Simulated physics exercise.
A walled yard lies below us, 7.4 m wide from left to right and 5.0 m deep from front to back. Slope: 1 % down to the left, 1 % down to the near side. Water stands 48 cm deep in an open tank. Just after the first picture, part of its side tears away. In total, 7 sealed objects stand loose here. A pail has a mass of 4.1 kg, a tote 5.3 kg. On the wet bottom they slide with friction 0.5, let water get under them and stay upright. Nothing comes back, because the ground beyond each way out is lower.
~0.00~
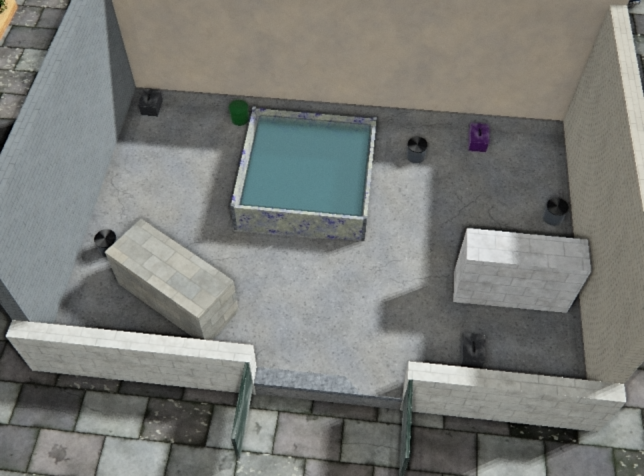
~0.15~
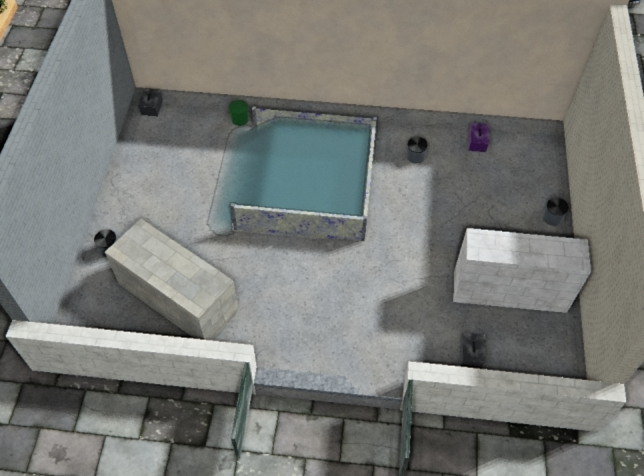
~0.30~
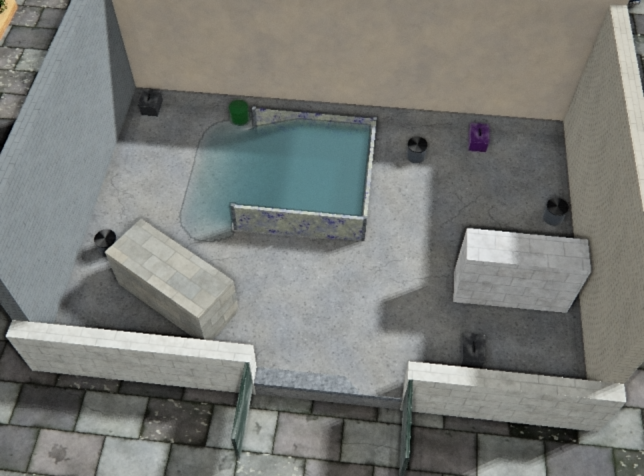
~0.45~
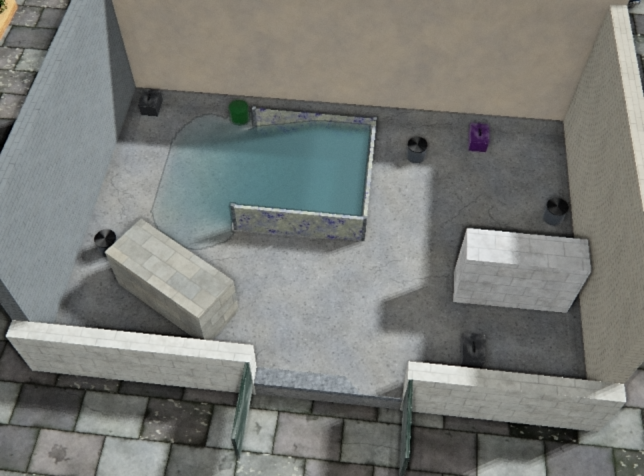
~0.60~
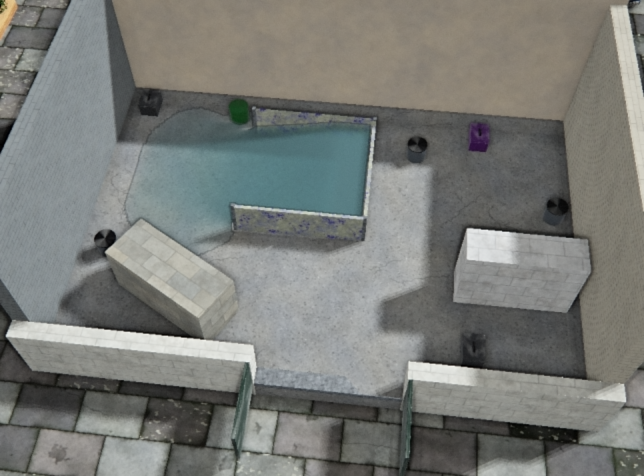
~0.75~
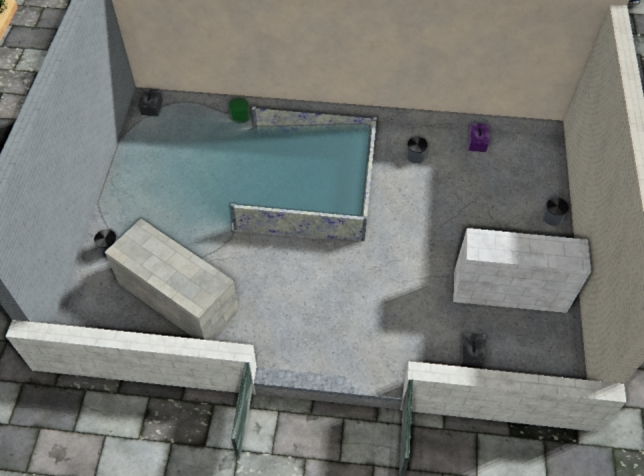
Water pouring from the open left side of a square tank and spreading across a walled yard toward the left wall.
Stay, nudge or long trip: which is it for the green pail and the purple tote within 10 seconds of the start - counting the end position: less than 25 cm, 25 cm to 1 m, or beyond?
First the green pail: It winds up far off; then the purple tote: It winds up far off.
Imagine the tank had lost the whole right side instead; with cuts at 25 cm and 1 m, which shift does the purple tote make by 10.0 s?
So the purple tote winds up far off.
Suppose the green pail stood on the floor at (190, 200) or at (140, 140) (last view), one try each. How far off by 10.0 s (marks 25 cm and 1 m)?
Taken in turn, it is carried a long way and then is carried a long way.
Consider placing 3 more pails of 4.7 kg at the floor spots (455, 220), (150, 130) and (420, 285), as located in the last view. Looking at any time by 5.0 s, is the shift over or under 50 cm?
First inside the limit, then outside the limit, then inside the limit.
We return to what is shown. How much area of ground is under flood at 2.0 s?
My estimate is roughly 12 m2.
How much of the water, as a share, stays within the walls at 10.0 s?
Around 96 % of the water.
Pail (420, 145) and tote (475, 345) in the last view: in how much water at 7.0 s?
Around 2 cm and 3 cm.
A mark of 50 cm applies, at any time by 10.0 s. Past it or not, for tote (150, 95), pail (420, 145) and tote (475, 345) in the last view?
In that order: Past it, short of it, short of it.
After 2.0 s the green pail is near (239, 100), 0.2 m from its start, aground; the purple tote is near (480, 133), 0.0 m from its start, aground; 0 of 7 are out; 2 afloat.
After 4.5 s the green pail is near (403, 115), 2.7 m from its start, afloat; the purple tote is near (480, 133), 0.0 m from its start, aground; 0 of 7 are out; 3 afloat.
After 7.0 s the green pail is near (556, 124), 5.2 m from its start, afloat; the purple tote is near (546, 164), 1.2 m from its start, aground; 0 of 7 are out; 2 afloat.
After 10.0 s the green pail is near (537, 138), 4.9 m from its start, aground; the purple tote is near (507, 232), 2.0 m from its start, aground; 0 of 7 are out; 1 afloat.
